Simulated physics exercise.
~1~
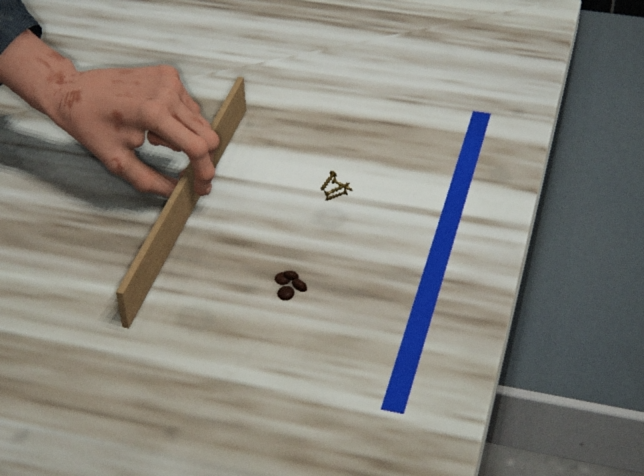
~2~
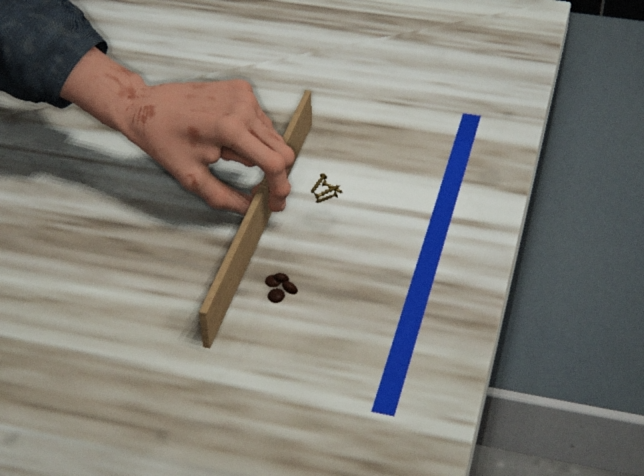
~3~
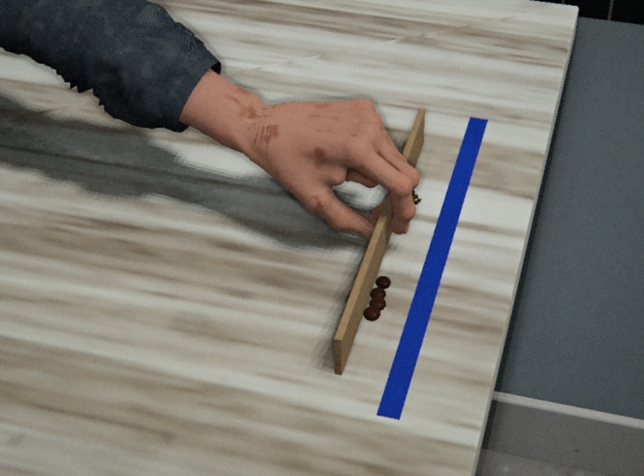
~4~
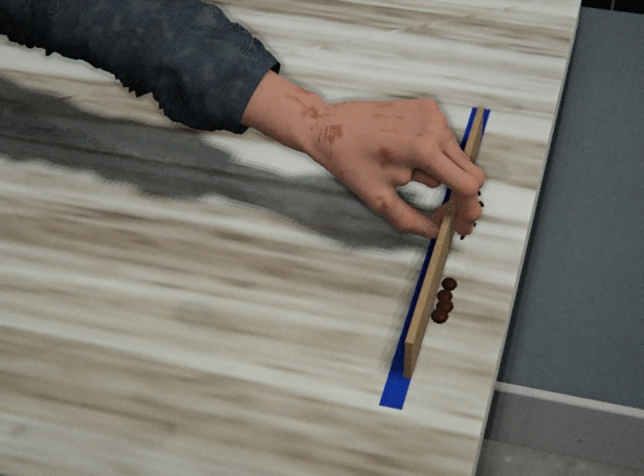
A hand swept a thin upright strip of card to the right across a pale wood-patterned table, pushing some dark brown beans and a few small brassy screws along until it stopped over the blue tape, with everything still on the table.
